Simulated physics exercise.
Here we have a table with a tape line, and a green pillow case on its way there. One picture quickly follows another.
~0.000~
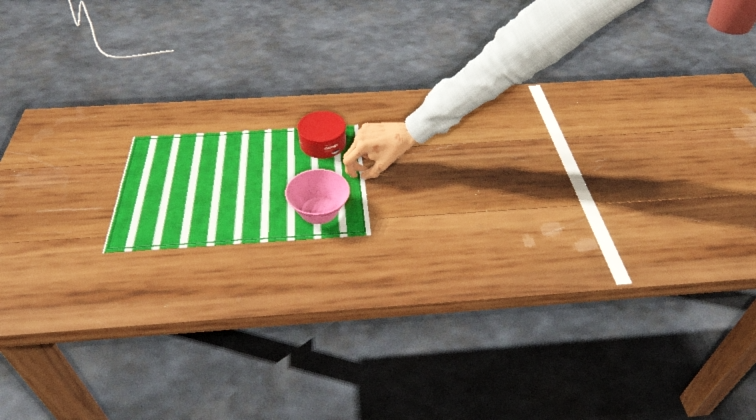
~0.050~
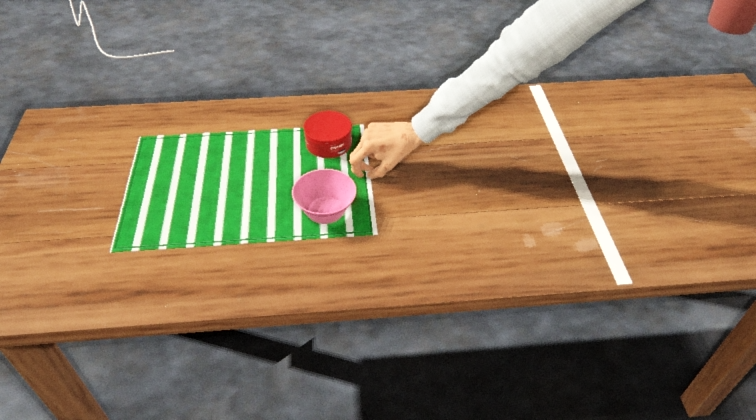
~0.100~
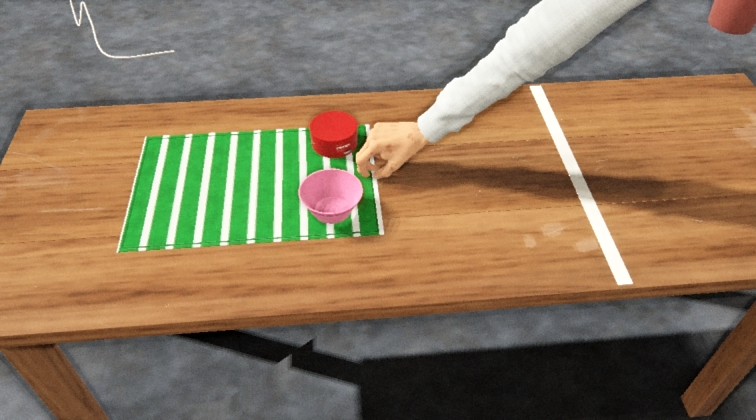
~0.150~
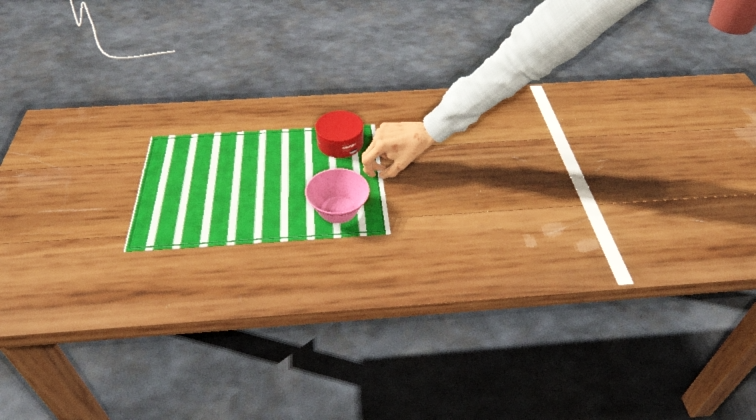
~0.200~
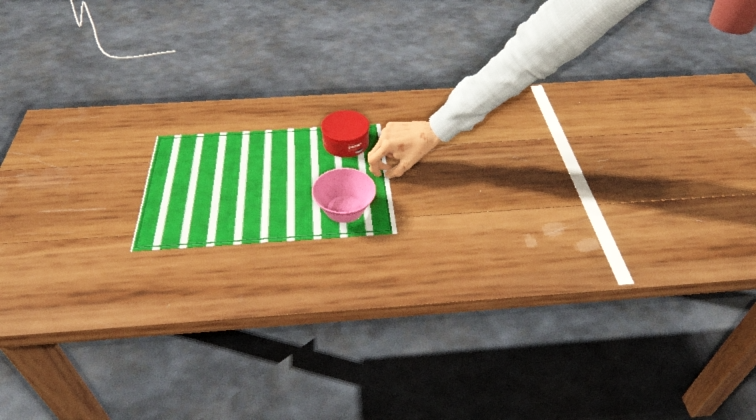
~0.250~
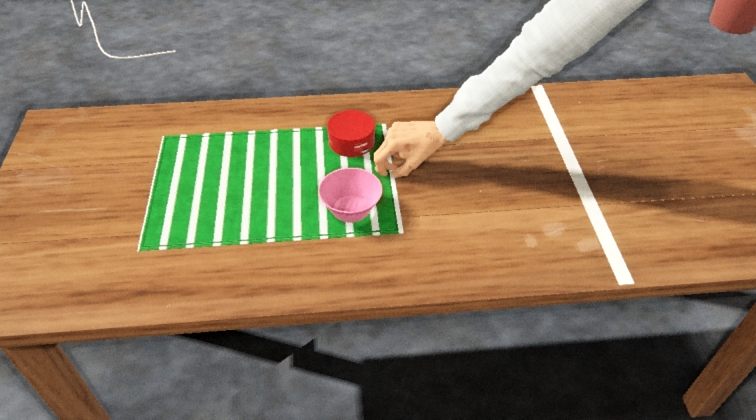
A hand in a pale long sleeve reaches from the upper right over a wooden table, seen from above at a steady angle. A green cloth with white stripes lies on the left, holding a red tub behind a pink bowl, while a white tape line crosses the table's right side. Hand, cloth, tub and bowl shift slowly rightward together, a short distance.
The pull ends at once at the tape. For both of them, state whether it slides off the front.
The red tub does not slide off the front. The pink bowl does not slide off the front.
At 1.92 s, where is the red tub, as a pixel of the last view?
It is near (522, 124) at that moment.
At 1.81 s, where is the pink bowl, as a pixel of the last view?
You'd spot it somewhere around (535, 188).
After 1.81 s, hem at the tape; red tub on the cloth near (516, 124); pink bowl on the cloth near (535, 188).
After 1.92 s, hem at the tape; red tub on the cloth near (522, 124); pink bowl on the cloth near (541, 187).
At rest, hem at the tape; red tub on the cloth near (522, 124); pink bowl on the cloth near (541, 187). The red tub stays on the cloth and the pink bowl remains aboard.
